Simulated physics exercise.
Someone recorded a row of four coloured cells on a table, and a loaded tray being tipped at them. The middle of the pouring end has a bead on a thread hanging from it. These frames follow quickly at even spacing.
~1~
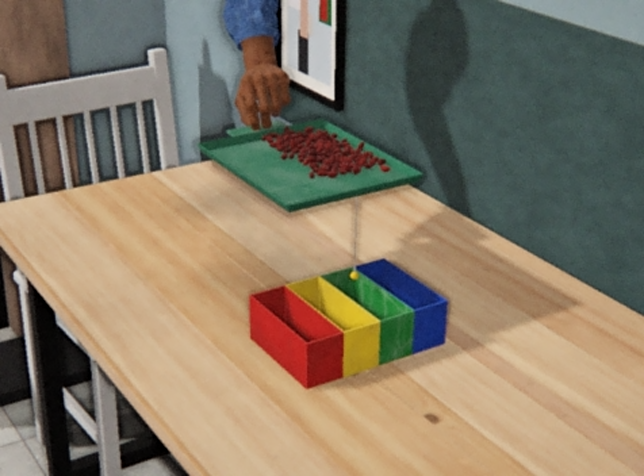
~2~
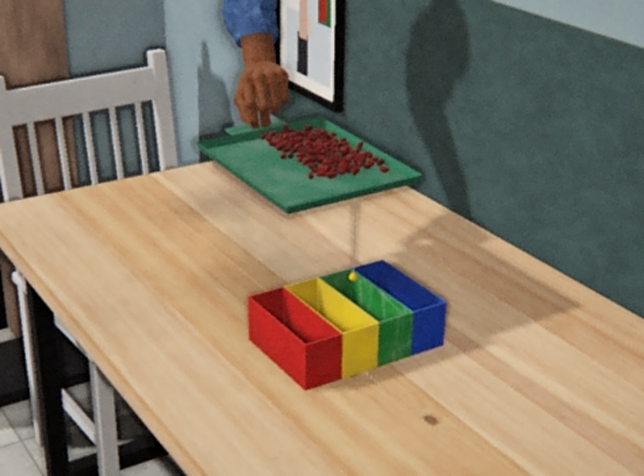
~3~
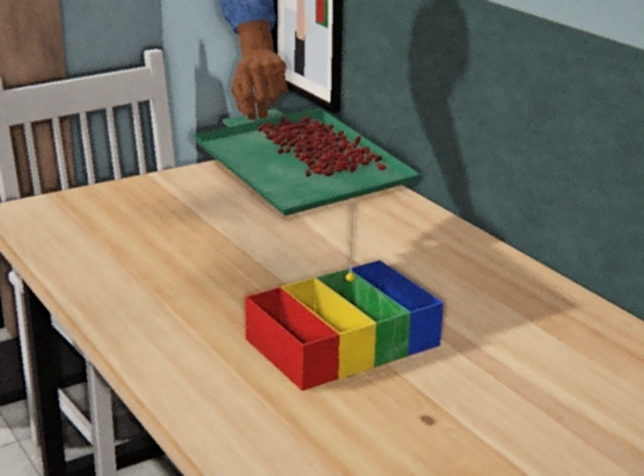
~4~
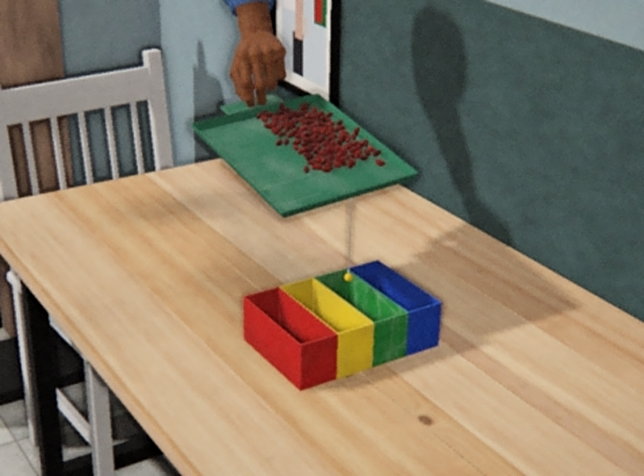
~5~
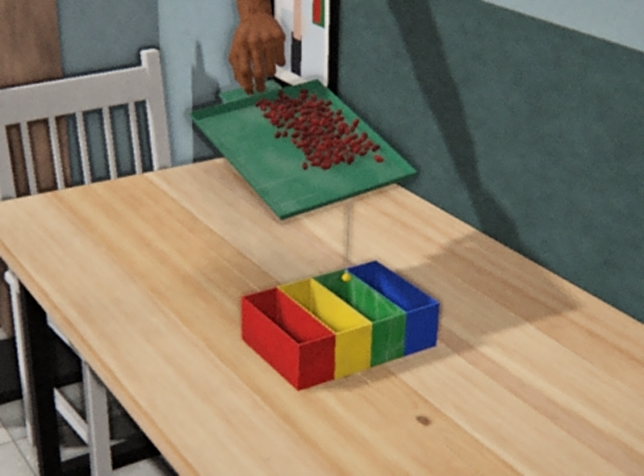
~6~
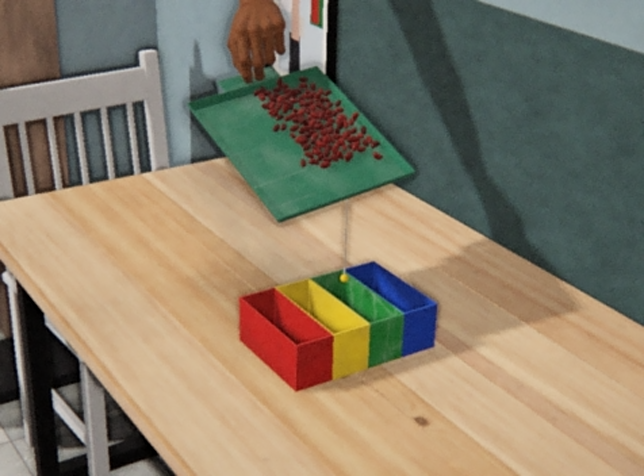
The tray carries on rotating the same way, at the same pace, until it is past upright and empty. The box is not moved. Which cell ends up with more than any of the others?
The red cell.
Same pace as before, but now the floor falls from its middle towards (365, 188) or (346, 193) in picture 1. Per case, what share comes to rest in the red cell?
0 % and 10 %.
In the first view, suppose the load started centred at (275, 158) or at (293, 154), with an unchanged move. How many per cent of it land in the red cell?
It comes to about 50 per cent the first time and about 50 per cent the second.
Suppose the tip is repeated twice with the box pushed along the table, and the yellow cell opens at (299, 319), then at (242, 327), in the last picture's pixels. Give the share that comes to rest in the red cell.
First placement: 20 per cent; second placement: 0 per cent.
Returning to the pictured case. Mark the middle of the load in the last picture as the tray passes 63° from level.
Near (321, 203).
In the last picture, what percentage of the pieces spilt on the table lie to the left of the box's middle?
Left portion: Around 70 %.
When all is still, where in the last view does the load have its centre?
At about (310, 361), give or take.
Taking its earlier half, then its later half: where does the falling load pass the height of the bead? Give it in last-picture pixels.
It passes near (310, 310) first and then near (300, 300).
Just after the last frame, tray tipped steeply; the larger part on the tray; just a few in the yellow cell; roughly a quarter falling or outside the box.
A moment on, tray tipped past a quarter turn; roughly a third in the red cell; roughly a quarter in the yellow cell; about a tenth in the green cell; just a few in the blue cell; roughly a quarter falling or outside the box.
Further on, tray tipped past a quarter turn; roughly a third in the red cell; roughly a quarter in the yellow cell; about a tenth in the green cell; just a few in the blue cell; roughly a quarter falling or outside the box.
When it is over, tray tipped past a quarter turn; roughly a third in the red cell; roughly a quarter in the yellow cell; about a tenth in the green cell; just a few in the blue cell; roughly a quarter outside the box.
